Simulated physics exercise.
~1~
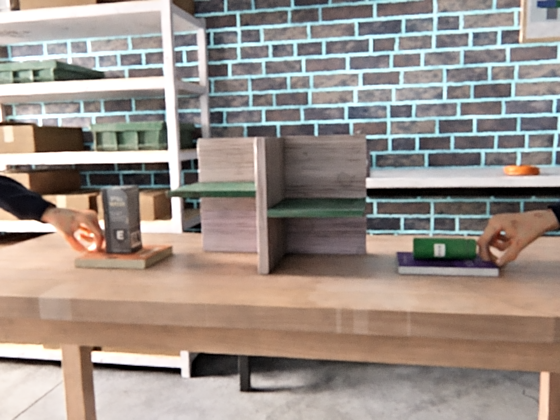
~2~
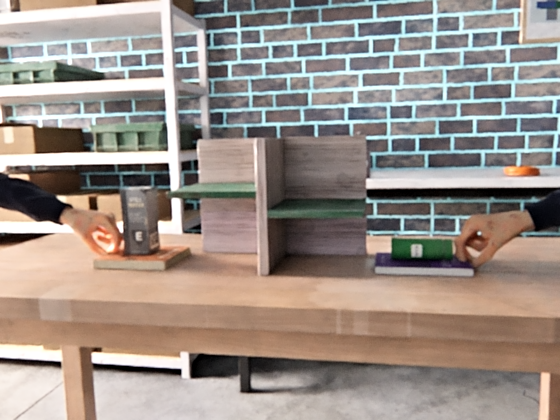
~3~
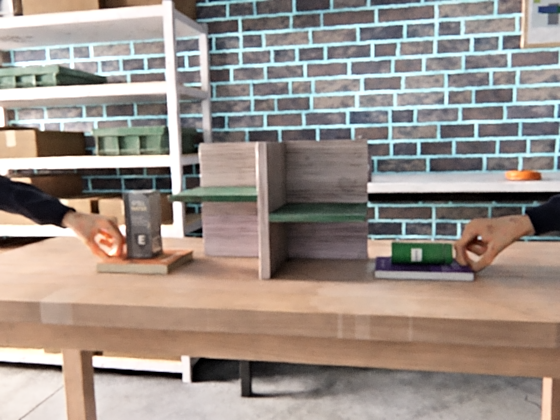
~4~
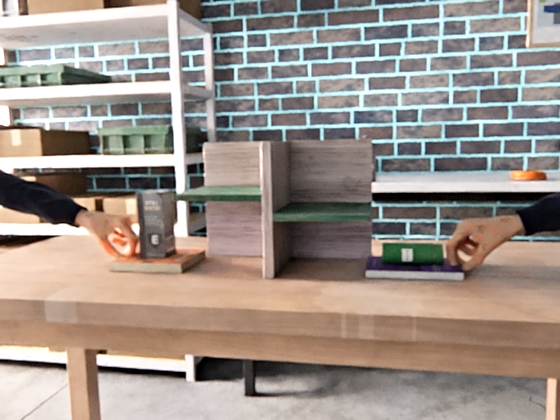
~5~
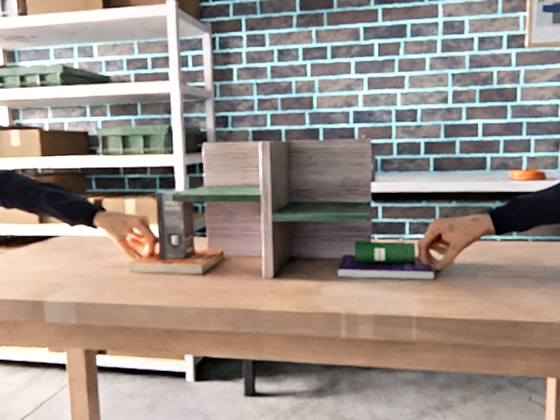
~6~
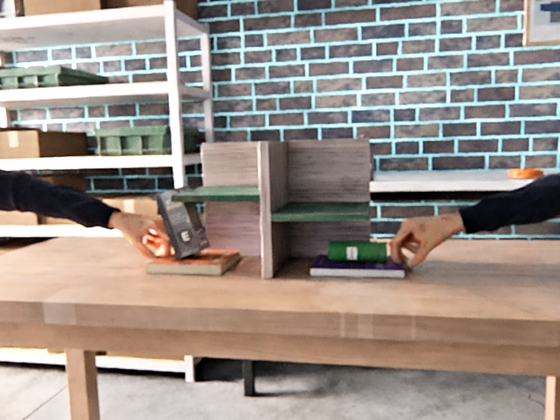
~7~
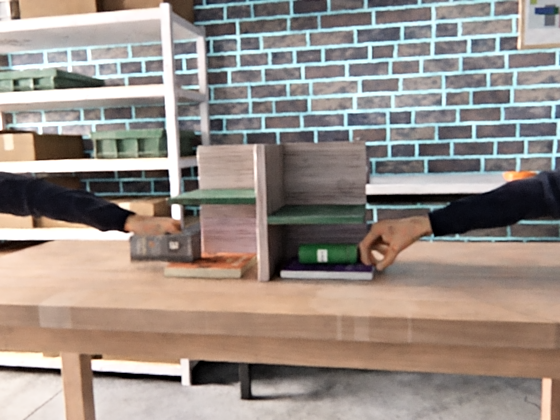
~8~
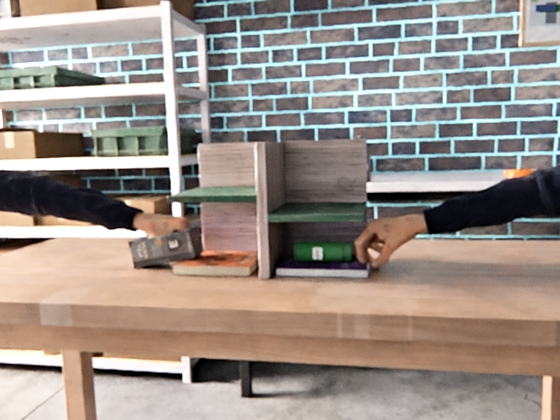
Two hands slid a purple book carrying a green shaker and an orange book carrying an upright grey carton toward a shelf from opposite sides; the shaker rode in beneath it, but the carton struck the shelf, tipped over and ended up on its side.
